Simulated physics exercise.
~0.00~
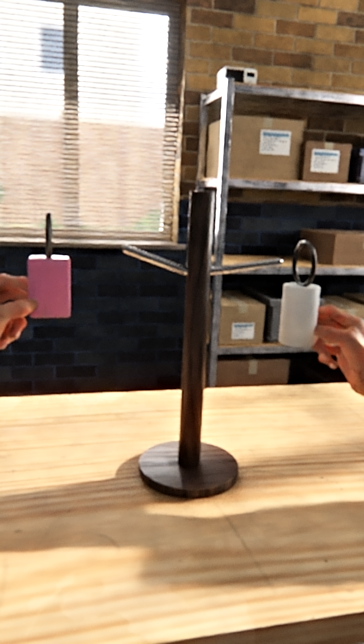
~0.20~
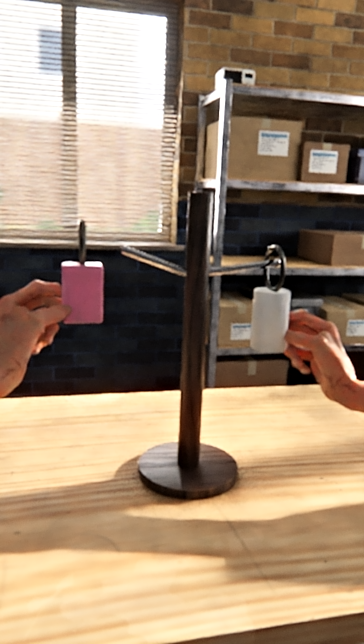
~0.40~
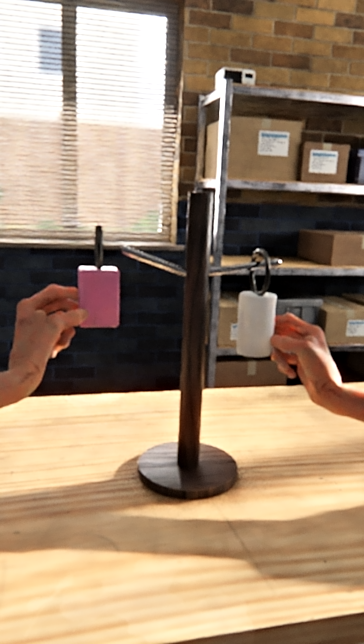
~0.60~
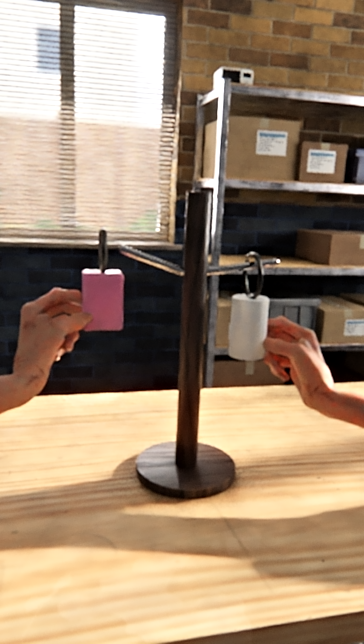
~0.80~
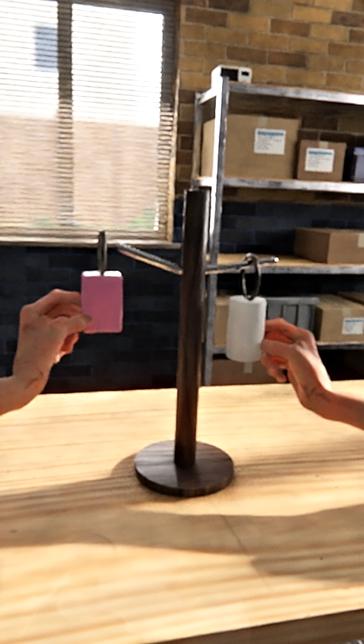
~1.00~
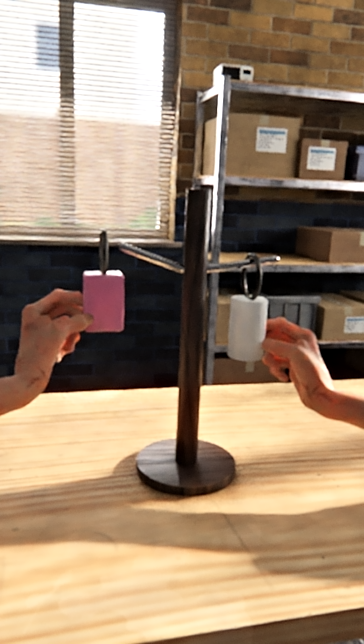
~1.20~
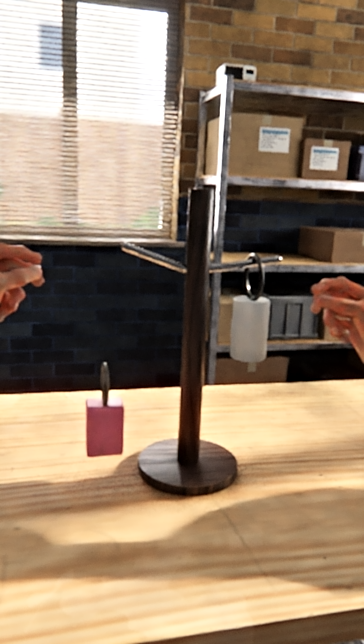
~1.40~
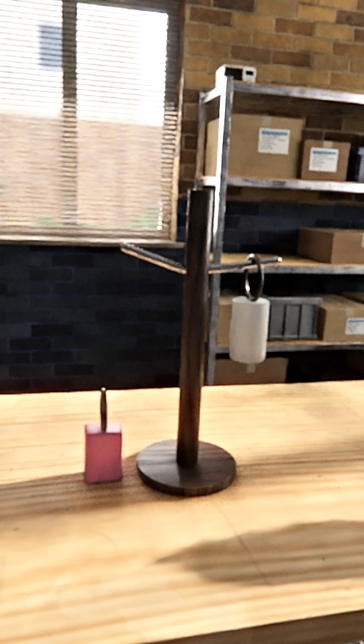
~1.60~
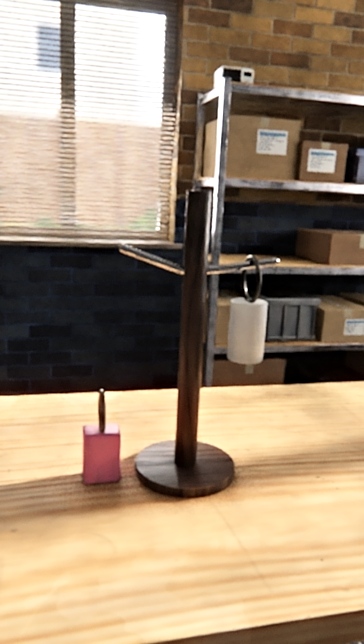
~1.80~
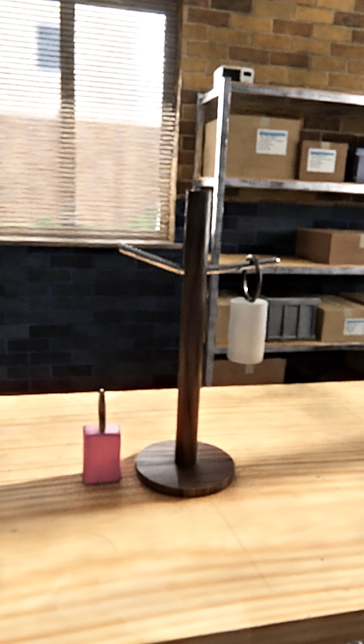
In a sunlit room with a brick wall, a blind-covered window and shelves of boxes, a dark peg stand with two arms stands on a wooden table. Two hands bring in a pink pouch from the left and a white lantern from the right, each topped by a dark ring. They move both inward to the ends of the arms and hold them there briefly. Then the hands let go and draw back, and the pink pouch drops while the white lantern stays hooked. The pouch ends upright on the table left of the stand, and the lantern hangs still.
